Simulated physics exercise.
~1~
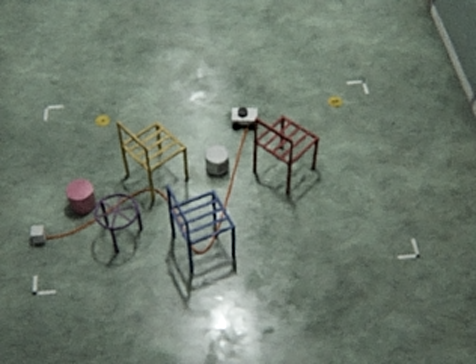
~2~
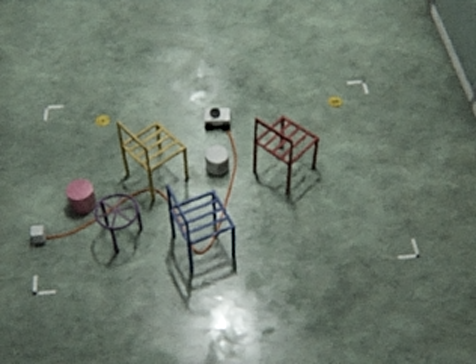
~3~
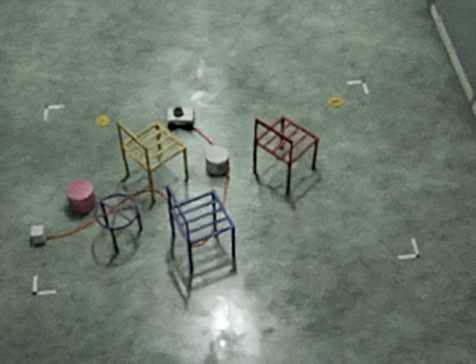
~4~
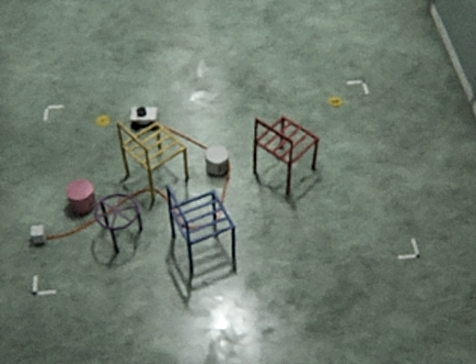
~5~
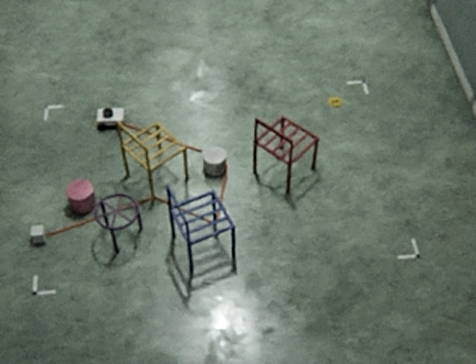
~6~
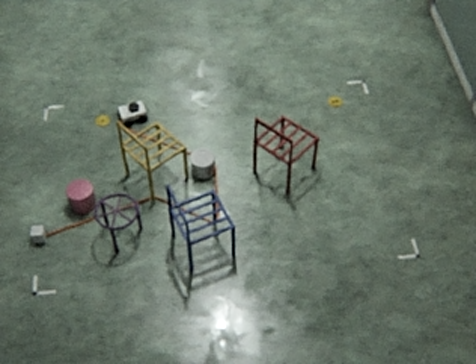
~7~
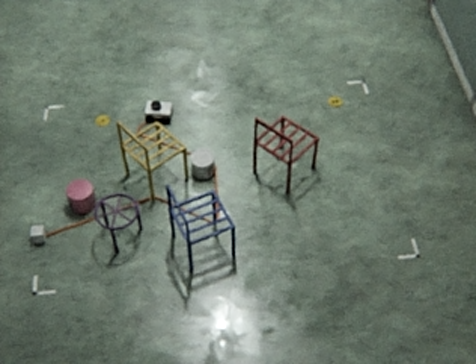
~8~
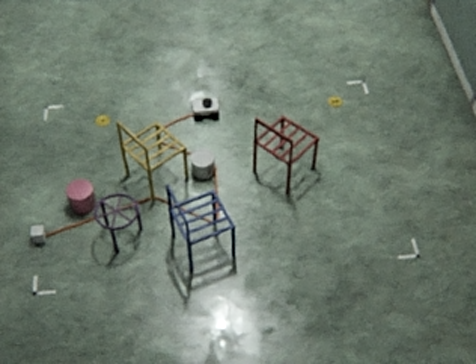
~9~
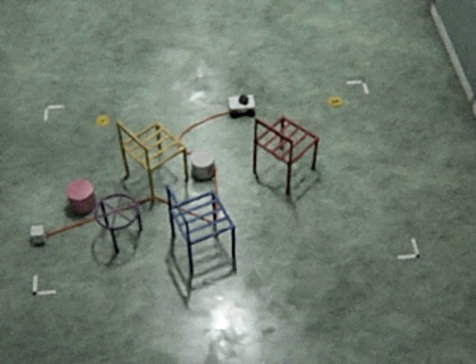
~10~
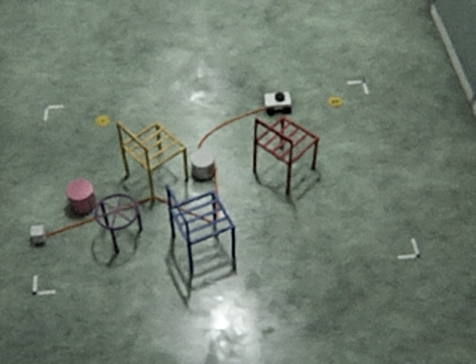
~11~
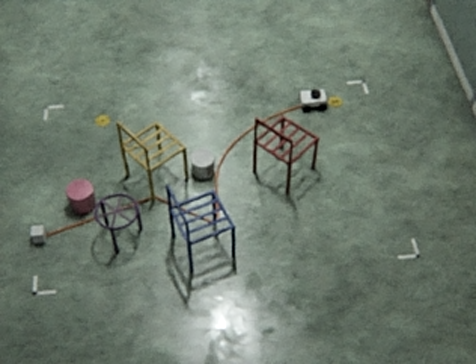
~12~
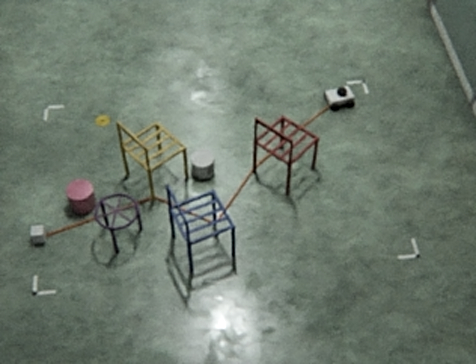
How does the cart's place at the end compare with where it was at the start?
At the start the cart is just to the upper left of the red chair, and at the end it is farther right and slightly higher, beyond the red chair at the right-hand yellow mark.
At the start, a small white cart with an orange lead trailing behind it stands near a red chair, among chairs, a stool, a pink tub and a white bucket on a green floor. It rolls left behind the bucket and the yellow chair to the yellow mark on the left. Around this turn, the bucket shifts slightly left as the lead draws in around it. The cart then heads back right, passing behind the red chair. It ends on the right-hand yellow mark, the lead stretched back past the chairs, still joined to the small box at left.
